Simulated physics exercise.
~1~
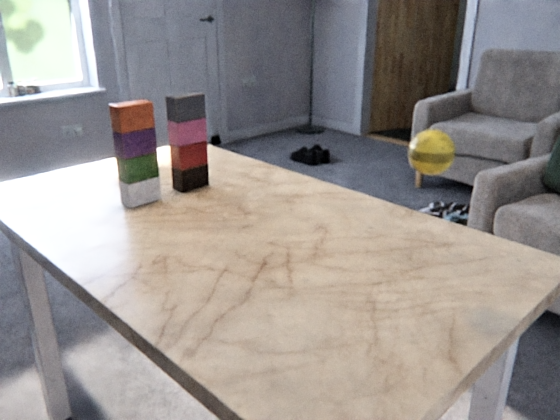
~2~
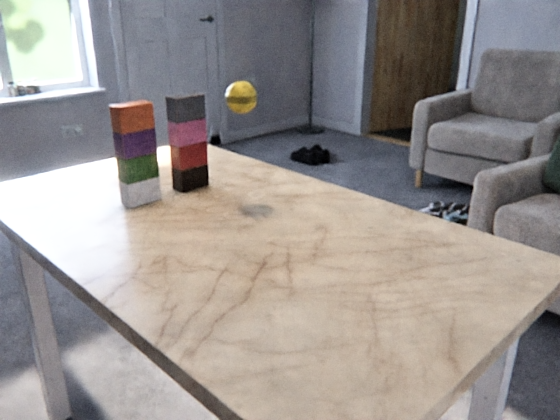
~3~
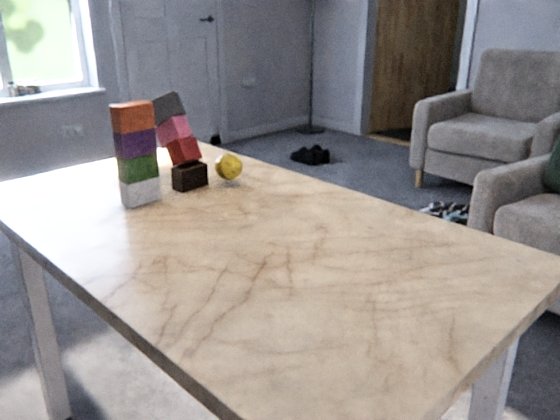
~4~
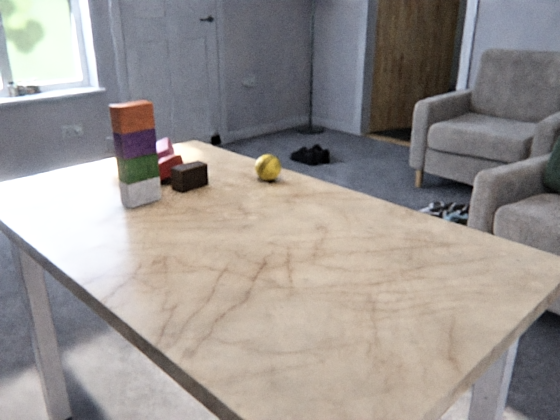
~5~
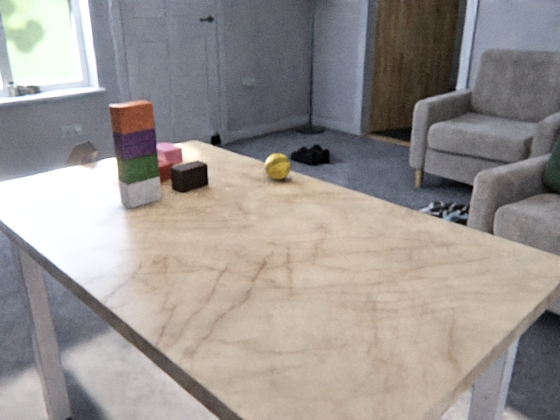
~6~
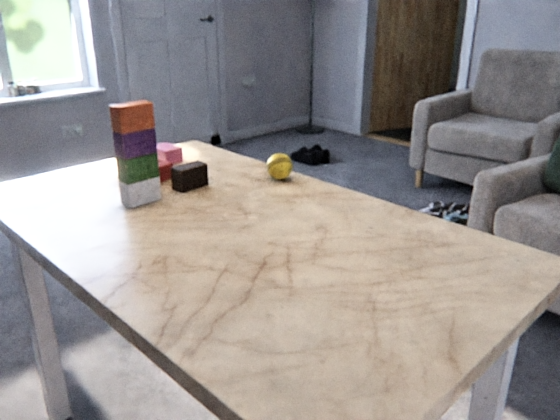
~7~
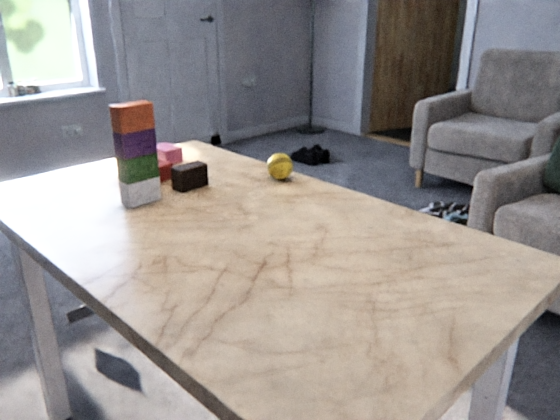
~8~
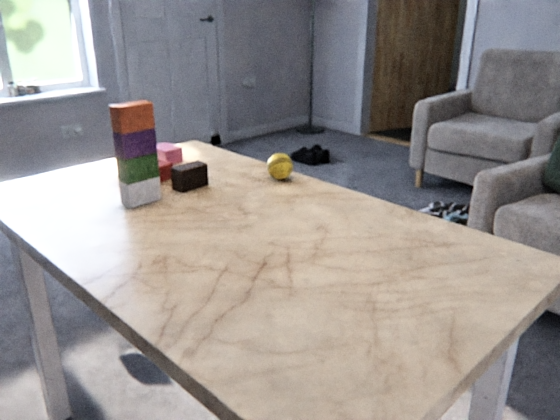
A marble-patterned table held two small stacks of colored blocks when a yellow ball flew in from the right and knocked over the right stack's upper blocks, leaving red and pink ones toppled, the grey one off the table, and the ball resting nearby.
